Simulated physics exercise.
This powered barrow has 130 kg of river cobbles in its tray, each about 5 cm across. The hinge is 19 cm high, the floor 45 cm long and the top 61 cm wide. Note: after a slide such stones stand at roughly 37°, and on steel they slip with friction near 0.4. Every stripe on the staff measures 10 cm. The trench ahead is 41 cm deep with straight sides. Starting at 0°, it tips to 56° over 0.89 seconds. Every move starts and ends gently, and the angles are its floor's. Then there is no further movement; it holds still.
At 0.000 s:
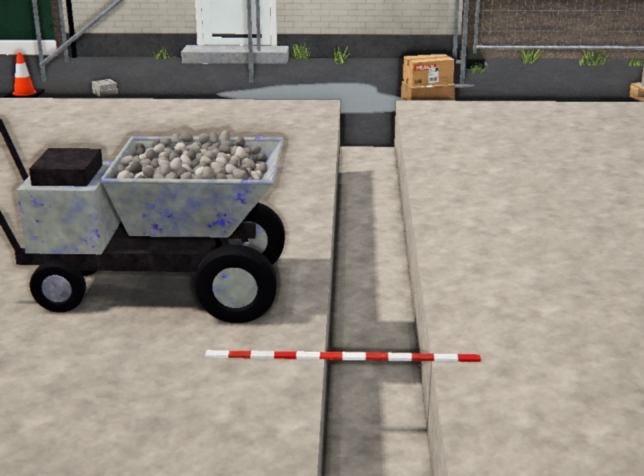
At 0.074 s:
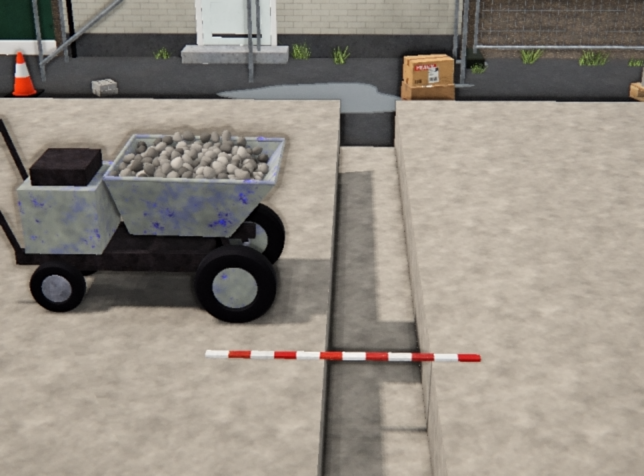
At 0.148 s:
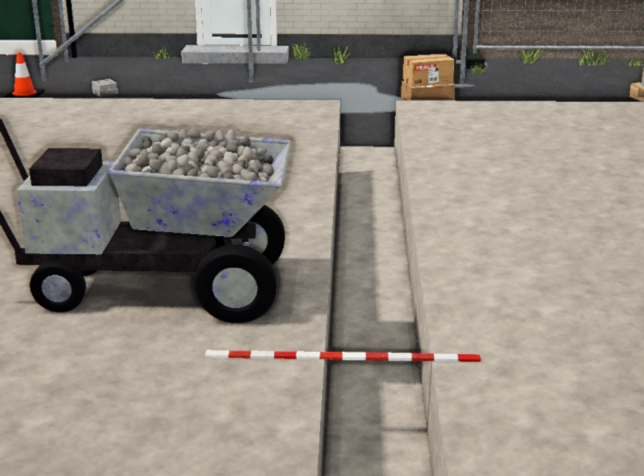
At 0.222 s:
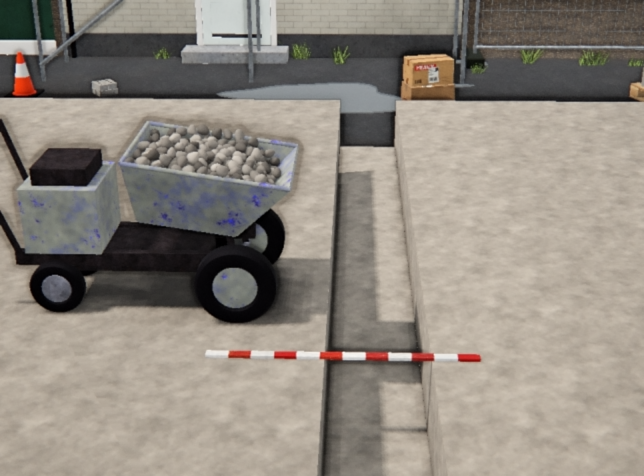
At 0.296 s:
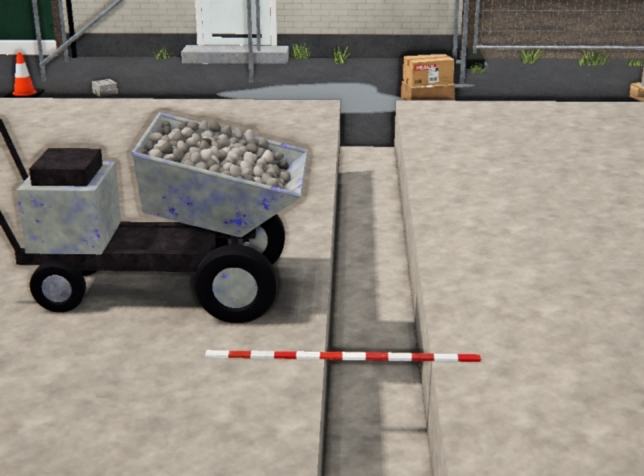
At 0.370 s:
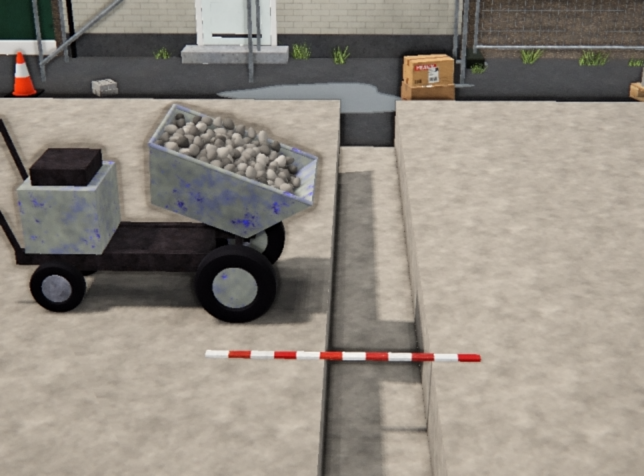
A grey powered barrow loaded with round stones stood still beside a straight trench while its tray tilted steadily up at the back and leaned toward the right, the stones staying heaped inside.
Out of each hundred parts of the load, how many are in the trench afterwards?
About 51 out of 100.
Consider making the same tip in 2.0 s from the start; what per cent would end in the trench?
Trench share: Approx. 55%.
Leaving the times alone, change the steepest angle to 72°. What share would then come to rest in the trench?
Some 90% would finish there.
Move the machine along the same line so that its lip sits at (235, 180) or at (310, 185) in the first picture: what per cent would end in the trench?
Roughly 60 in a hundred from the first, 30 in a hundred from the second.
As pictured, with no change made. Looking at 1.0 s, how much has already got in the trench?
Around 15 per cent of it, at that instant.
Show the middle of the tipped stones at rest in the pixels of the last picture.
At about pixel (389, 359) in the last view.
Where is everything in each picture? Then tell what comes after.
In the first picture, lip at (273, 182), floor tilted 0°, highest stones at (193, 144).
In the second picture, lip at (275, 183), floor tilted 1°, highest stones at (195, 143); the stones move at 0.2 m/s on average.
In the third picture, lip at (281, 186), floor tilted 4°, highest stones at (189, 142); the stones move at 0.4 m/s on average.
In the fourth picture, lip at (290, 190), floor tilted 9°, highest stones at (182, 140); the stones move at 0.6 m/s on average.
In the fifth picture, lip at (301, 196), floor tilted 14°, highest stones at (178, 131); the stones move at 0.7 m/s on average.
In the sixth picture, lip at (312, 204), floor tilted 21°, highest stones at (186, 126); the stones move at 0.8 m/s on average.
After 0.7 s the floor is at 47°; 100 % in the tray; the foremost stones are at (334, 213).
After 1.0 s the floor is at 56°; 85 % in the tray, 15 % in the trench; the foremost stones are at (410, 270).
After 1.3 s the floor is at 56°; 59 % in the tray, 35 % in the trench, 6 % past the trench; the foremost stones are at (487, 293).
After 3.3 s the floor is at 56°; 43 % in the tray, 51 % in the trench, 6 % past the trench; the foremost stones are at (566, 300).
